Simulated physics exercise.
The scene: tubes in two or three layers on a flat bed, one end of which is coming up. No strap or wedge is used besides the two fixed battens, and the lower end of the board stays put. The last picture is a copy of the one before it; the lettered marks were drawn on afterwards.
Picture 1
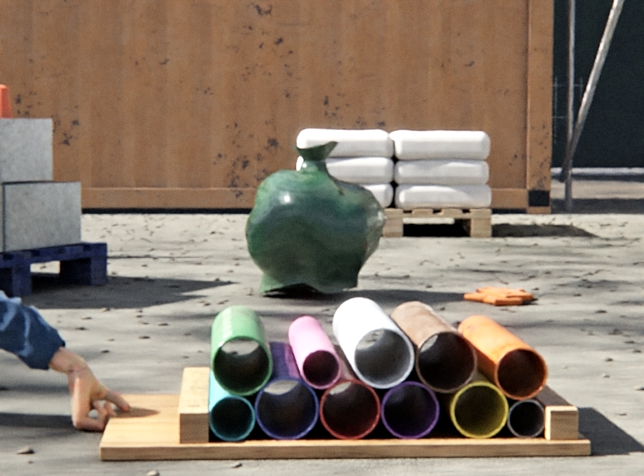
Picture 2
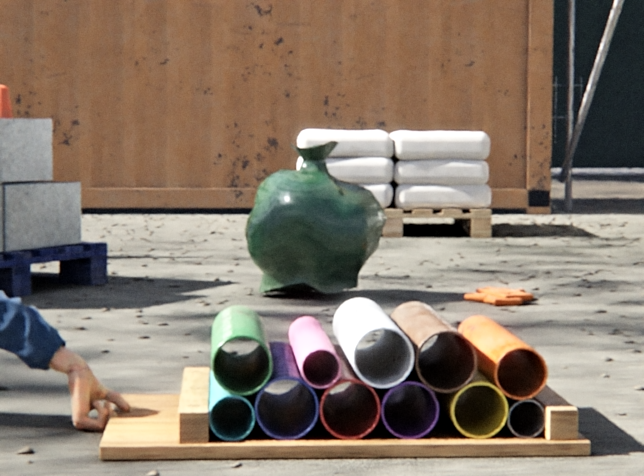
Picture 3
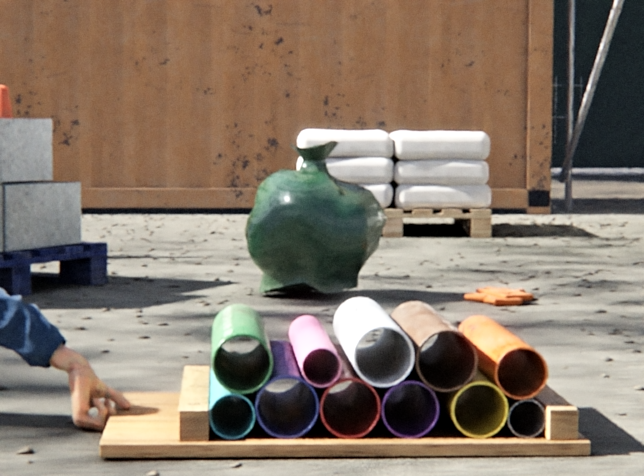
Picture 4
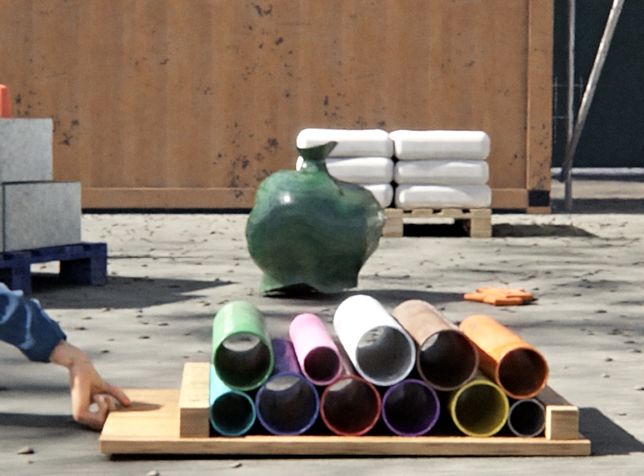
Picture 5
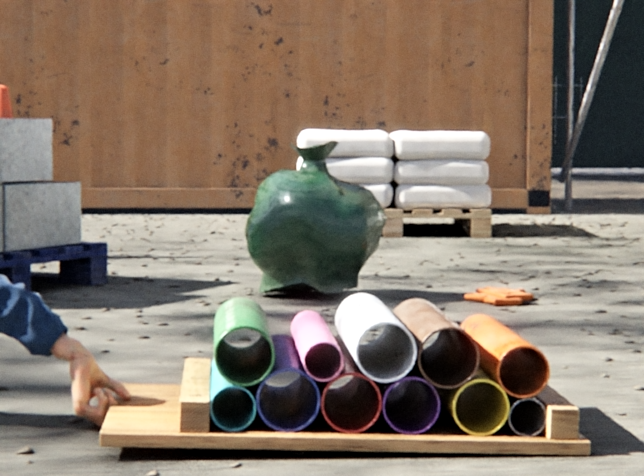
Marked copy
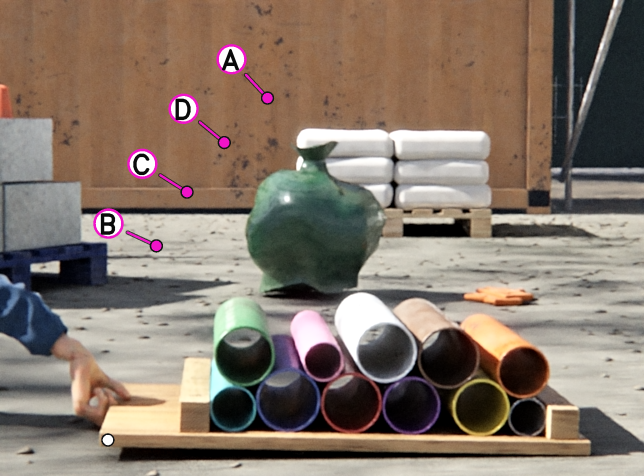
A wooden board holding stacked colourful tubes rises slightly at its left end, beside a hand.
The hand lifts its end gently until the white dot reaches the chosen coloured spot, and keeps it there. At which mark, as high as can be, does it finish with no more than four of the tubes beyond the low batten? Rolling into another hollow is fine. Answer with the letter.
No higher than D.
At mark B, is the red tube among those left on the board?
Yes.
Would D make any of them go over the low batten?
At D: Yes.
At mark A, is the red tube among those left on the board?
The red tube: Yes.
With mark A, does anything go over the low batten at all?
Yes.
On the marked copy, A at (267, 98); B at (156, 246); C at (187, 192); D at (224, 143); the white dot at (108, 440).
Taking D. A third of the way, board at 21°.
Two thirds of the way, board at 39°.
When it is over, board at 40°, four over the low batten (pink, white, brown, orange).
As for the rest, A five over the low batten; B two over the low batten (brown, orange); C three over the low batten (white, brown, orange).
